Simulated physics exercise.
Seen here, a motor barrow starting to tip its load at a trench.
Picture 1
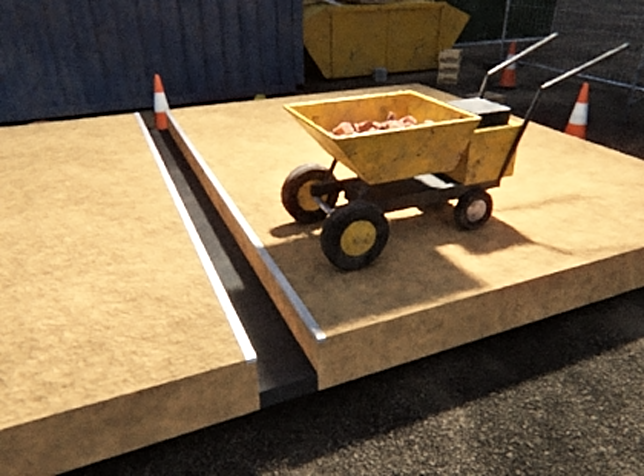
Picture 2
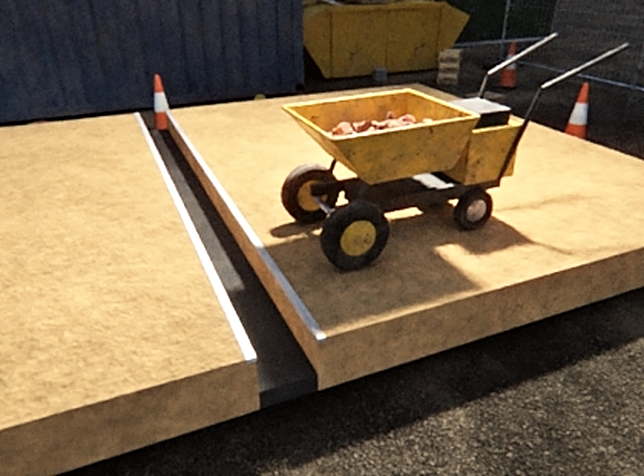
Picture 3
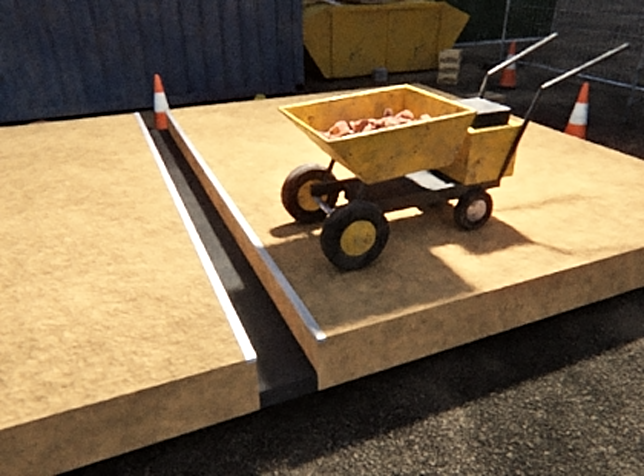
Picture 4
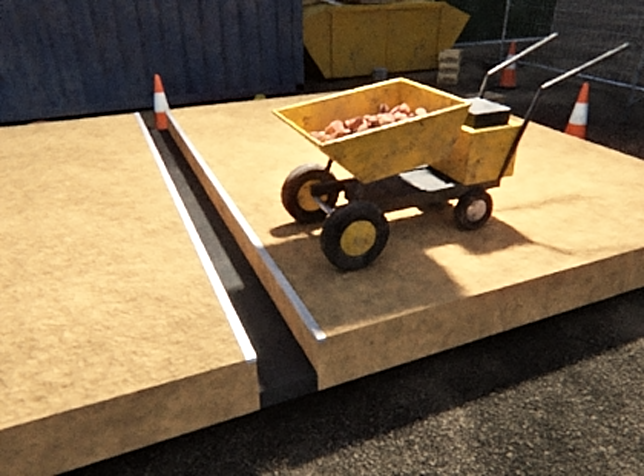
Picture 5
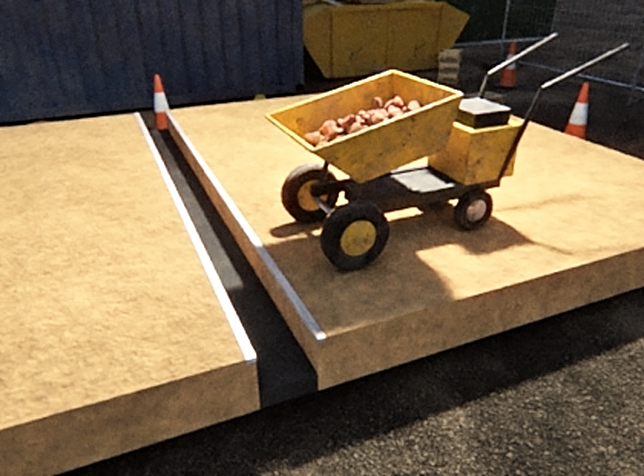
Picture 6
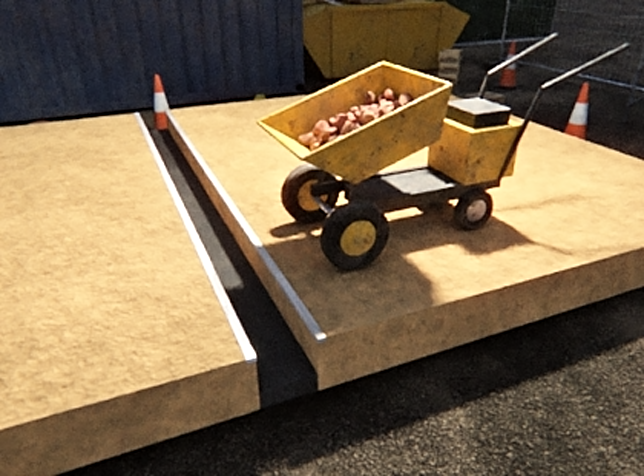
The yellow skip of a motor barrow sits level, filled with reddish rubble, on a tan platform to the right of a narrow dark trench. It begins to tilt, its rear rising off the chassis and its front lip dipping leftward, until it slants clearly while the wheels stay still.
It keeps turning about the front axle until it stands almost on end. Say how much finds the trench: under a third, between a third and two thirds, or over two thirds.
It catches between a third and two thirds.
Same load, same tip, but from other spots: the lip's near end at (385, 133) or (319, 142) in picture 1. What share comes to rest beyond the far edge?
Roughly 0 per cent, and 80 per cent.
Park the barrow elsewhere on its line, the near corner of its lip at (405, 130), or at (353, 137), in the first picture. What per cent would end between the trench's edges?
About 70 and 80 per cent.
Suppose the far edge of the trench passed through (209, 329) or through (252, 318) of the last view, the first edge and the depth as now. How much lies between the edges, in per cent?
The first gives 90 %, the second 20 %.
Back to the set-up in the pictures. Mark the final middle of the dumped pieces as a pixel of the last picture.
Near (208, 264).
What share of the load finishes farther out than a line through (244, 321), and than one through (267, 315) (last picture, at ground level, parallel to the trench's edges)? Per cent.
In turn 50 and 80 in a hundred.
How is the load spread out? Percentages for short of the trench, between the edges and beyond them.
Short: 0 %, between: 50 %, beyond: 50 %.
Just after the last frame, skip tipped steeply; every one in the skip.
A moment on, skip tipped right over; the larger part in the skip; about a tenth in or heaped over the trench; just a few beyond it; just a few falling.
Further on, skip tipped right over; about a tenth in the skip; roughly a third in or heaped over the trench; roughly half beyond it.
When it is over, skip tipped right over; roughly half in or heaped over the trench; roughly half beyond it.
